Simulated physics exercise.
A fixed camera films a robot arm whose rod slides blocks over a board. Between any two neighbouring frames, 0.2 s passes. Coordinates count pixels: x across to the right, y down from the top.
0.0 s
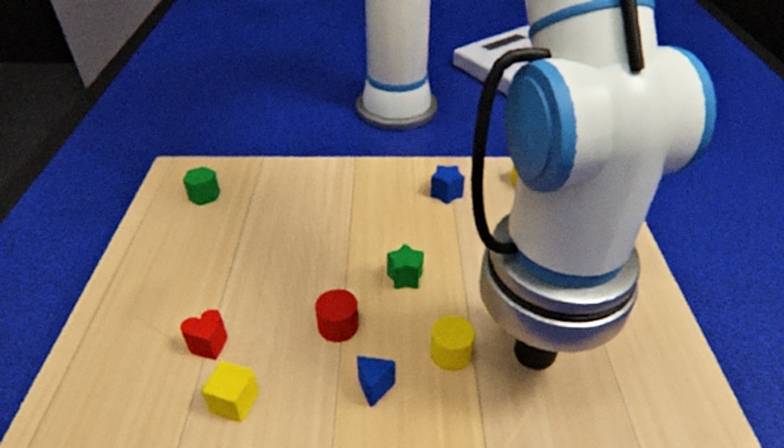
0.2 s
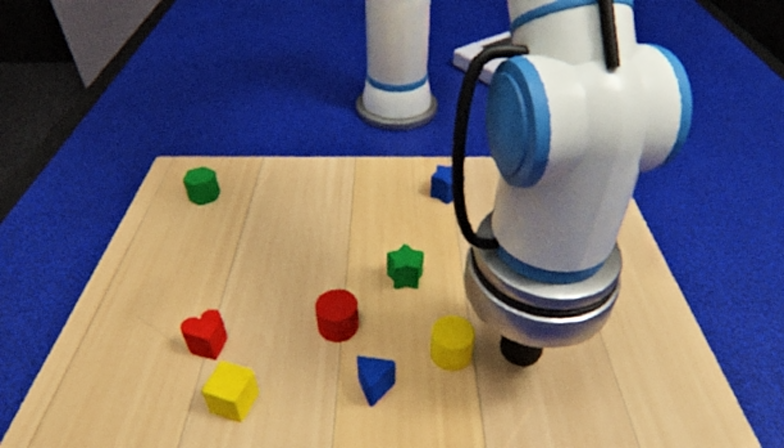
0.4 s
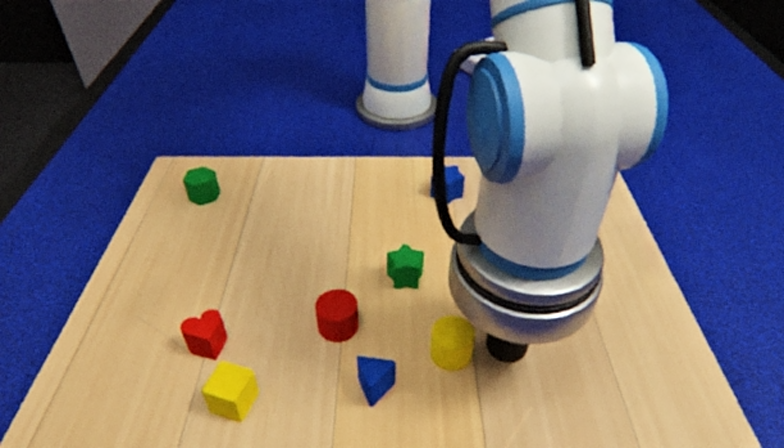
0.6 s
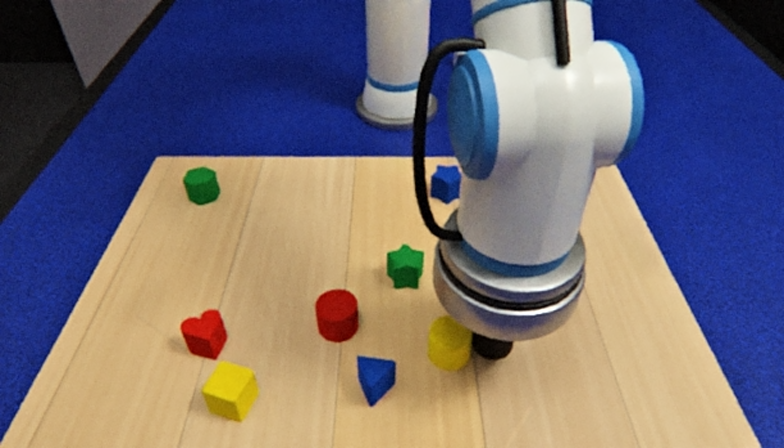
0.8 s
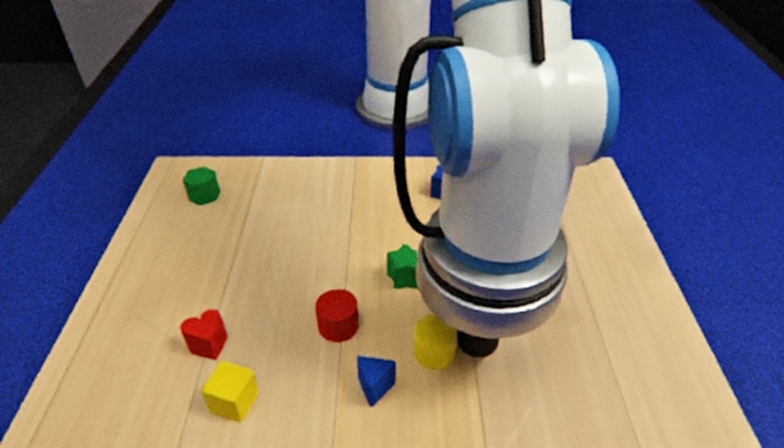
A white and blue robot arm moved slowly left across a wooden board of colorful blocks, then its black tip nudged the yellow cylinder a little to the left while the other blocks stayed put.
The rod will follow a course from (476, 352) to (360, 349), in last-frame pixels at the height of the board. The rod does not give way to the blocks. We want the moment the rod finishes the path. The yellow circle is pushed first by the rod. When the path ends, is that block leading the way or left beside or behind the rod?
It is still in front.
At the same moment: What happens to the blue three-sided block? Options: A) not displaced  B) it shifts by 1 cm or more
A.
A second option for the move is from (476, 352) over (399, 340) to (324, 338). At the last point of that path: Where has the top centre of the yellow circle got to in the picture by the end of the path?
The spot you're after is about (310, 351) in the image.
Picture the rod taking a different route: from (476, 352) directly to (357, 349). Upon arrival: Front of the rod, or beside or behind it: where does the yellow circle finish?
The yellow circle won't leave the front of the rod.
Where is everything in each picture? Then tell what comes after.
Lower end of the rod (534, 354), tops of blocks, red circle (336, 304), blue three-sided block (374, 368), yellow circle (453, 332), in the first picture.
Rod (520, 350), blocks as before, in the second picture.
Rod (506, 347), blocks as before, in the third picture.
Rod (492, 345), yellow circle (451, 331), in the fourth picture.
Rod (477, 342), red circle (336, 304), blue three-sided block (374, 368), yellow circle (436, 330), in the fifth picture.
The first path, step by step. One third of the way, rod (438, 342); yellow circle (396, 330).
Two thirds of the way, rod (398, 341); red circle (333, 303); yellow circle (355, 331).
At the end, rod (359, 340); red circle (327, 301); blue three-sided block not moved; yellow circle (316, 336).
